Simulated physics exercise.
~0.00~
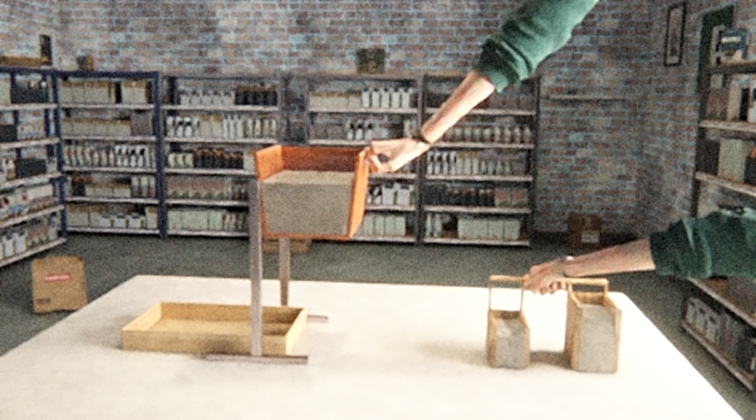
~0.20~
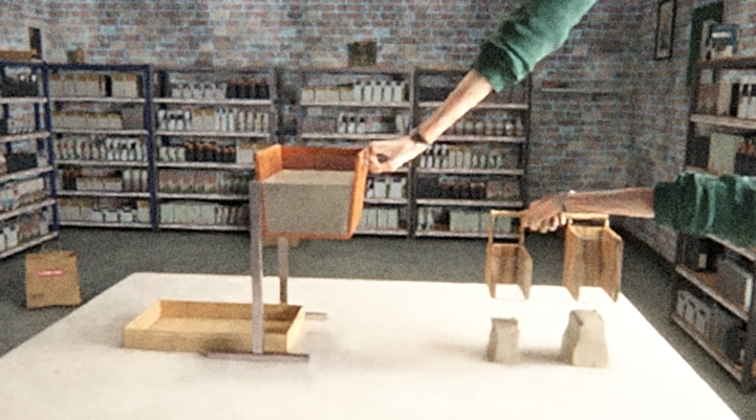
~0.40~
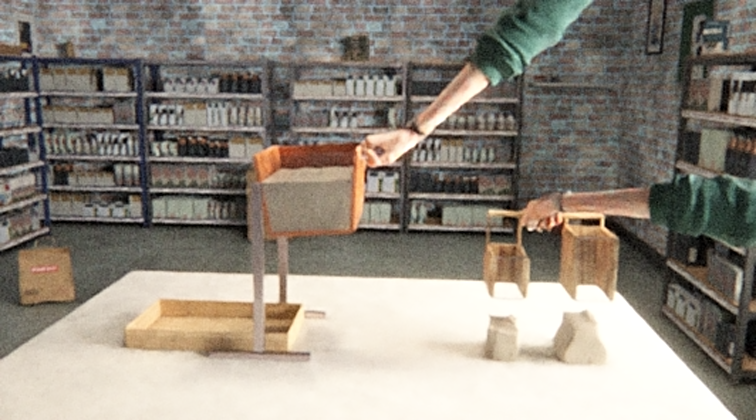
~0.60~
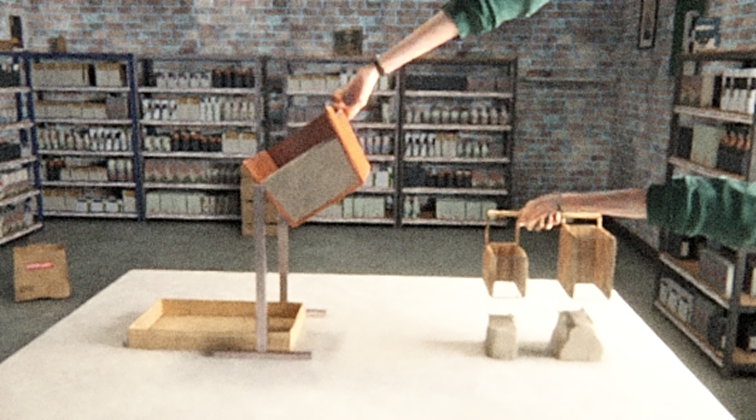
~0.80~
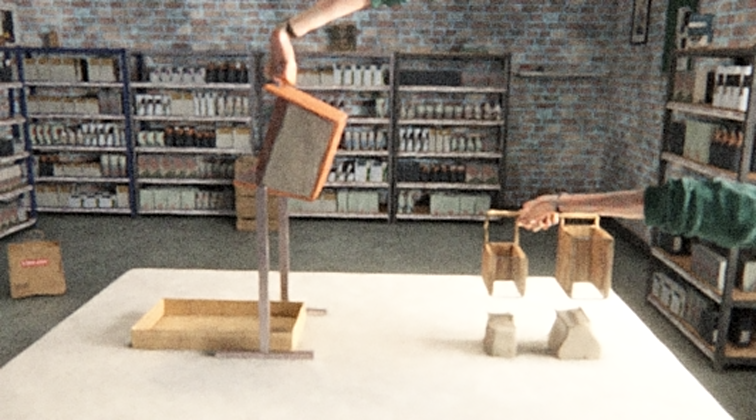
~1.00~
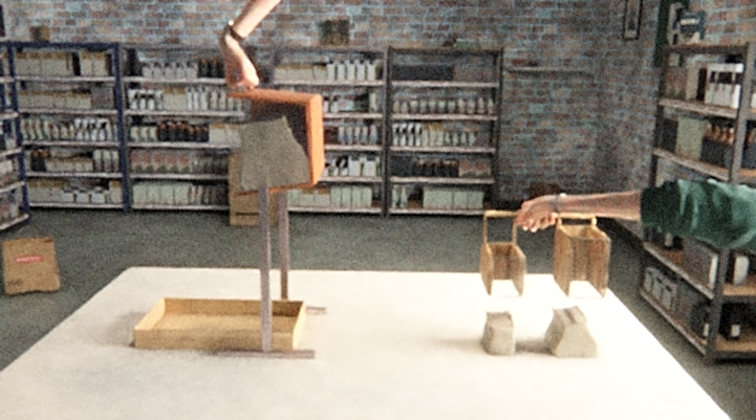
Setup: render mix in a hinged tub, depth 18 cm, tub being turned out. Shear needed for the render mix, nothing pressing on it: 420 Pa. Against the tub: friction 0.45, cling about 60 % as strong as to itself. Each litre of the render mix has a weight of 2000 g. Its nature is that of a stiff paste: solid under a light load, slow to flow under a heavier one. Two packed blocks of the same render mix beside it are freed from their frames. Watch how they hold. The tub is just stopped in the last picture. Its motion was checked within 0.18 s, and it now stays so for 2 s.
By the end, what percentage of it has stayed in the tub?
Some 47 per cent has stayed in the tub.
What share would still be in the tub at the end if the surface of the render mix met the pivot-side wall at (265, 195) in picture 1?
In that case, around 60 percent.
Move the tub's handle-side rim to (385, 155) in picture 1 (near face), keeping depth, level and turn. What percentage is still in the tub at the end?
Roughly 30 %.
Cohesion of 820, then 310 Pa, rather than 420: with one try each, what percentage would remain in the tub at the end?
First try roughly 45 per cent, second try roughly 40 per cent.
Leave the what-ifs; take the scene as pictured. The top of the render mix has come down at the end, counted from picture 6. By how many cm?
9 cm.
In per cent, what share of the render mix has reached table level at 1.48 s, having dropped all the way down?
About 40 %.
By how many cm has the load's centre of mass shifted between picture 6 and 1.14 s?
Measured shift, roughly 6 cm.
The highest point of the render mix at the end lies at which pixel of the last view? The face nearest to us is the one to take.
It ends up highest close to (286, 158).
By 1.14 s, the tub is at 92 degrees and holds 73 %.
By 1.31 s, the tub is at 92 degrees and holds 47 %.
By 1.48 s, the tub is at 92 degrees and holds 47 %.
By 1.65 s, the tub is at 92 degrees and holds 47 %.
By 3.00 s, at the end, the tub is at 92 degrees and holds 47 %.
